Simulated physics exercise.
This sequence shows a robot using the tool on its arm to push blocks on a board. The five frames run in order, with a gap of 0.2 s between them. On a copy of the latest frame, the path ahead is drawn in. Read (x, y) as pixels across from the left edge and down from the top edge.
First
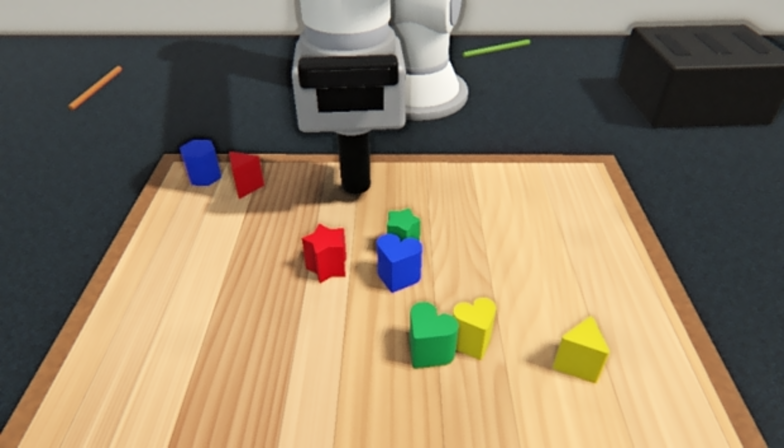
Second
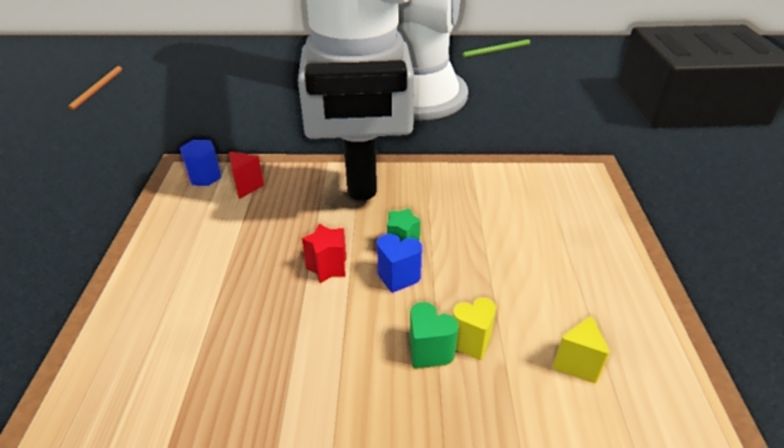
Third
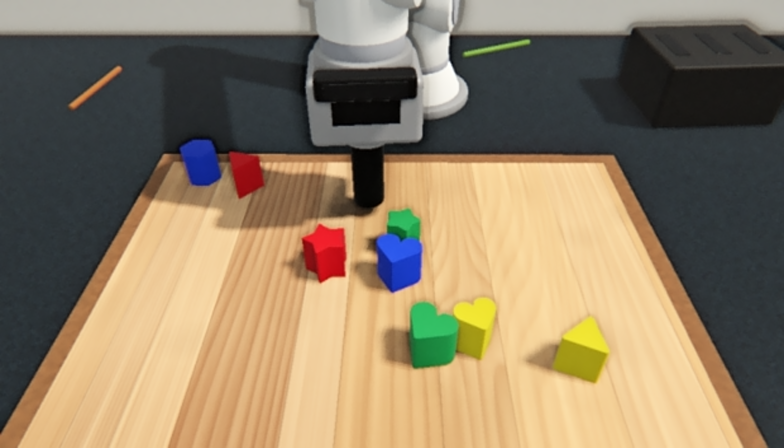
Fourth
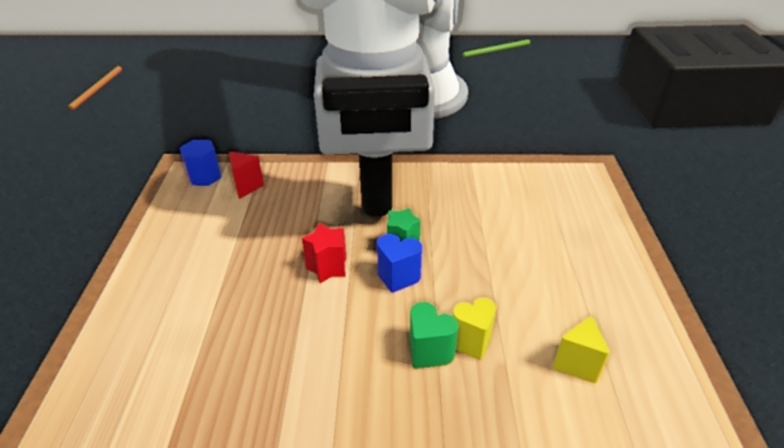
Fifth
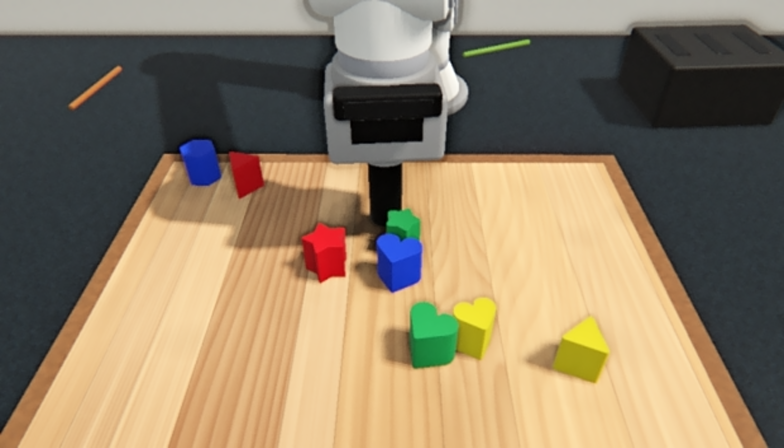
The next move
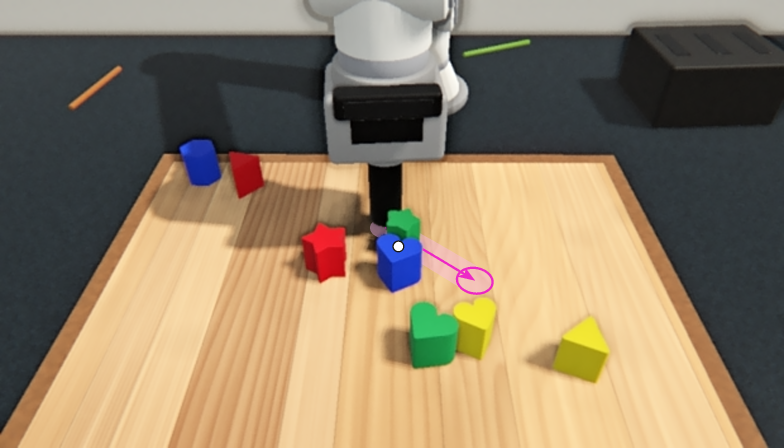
A robot arm moving its black tool slightly forward and right toward a green star block, the coloured blocks staying still.
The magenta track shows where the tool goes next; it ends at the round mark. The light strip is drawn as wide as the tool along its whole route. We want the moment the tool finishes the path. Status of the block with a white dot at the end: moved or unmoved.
Well, the block with a white dot shifts from its place.
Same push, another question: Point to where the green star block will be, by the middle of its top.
Somewhere near (438, 255).
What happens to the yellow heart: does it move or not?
At the end of the path, the yellow heart remains in its old spot.
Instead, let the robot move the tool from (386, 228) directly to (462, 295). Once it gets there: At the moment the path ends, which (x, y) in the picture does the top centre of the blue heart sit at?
So, by the moment the path ends, you'll find the top centre of the blue heart at (404, 263).
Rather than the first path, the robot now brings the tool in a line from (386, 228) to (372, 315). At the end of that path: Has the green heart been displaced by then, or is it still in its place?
The green heart is left alone.
The line goes from (386, 228) to (475, 280); the dot is on the blue heart.
What follows on the original path. One third of the way, tool (414, 234); blue heart (399, 252), turned 20° clockwise; green star block (418, 234).
Two thirds of the way, tool (444, 252); blue heart (399, 255), turned 35° clockwise; green star block (433, 250), turned 40° clockwise.
At the end, tool (476, 271); blue heart (399, 255), turned 35° clockwise; green star block (438, 255), turned 65° clockwise; yellow heart unmoved.
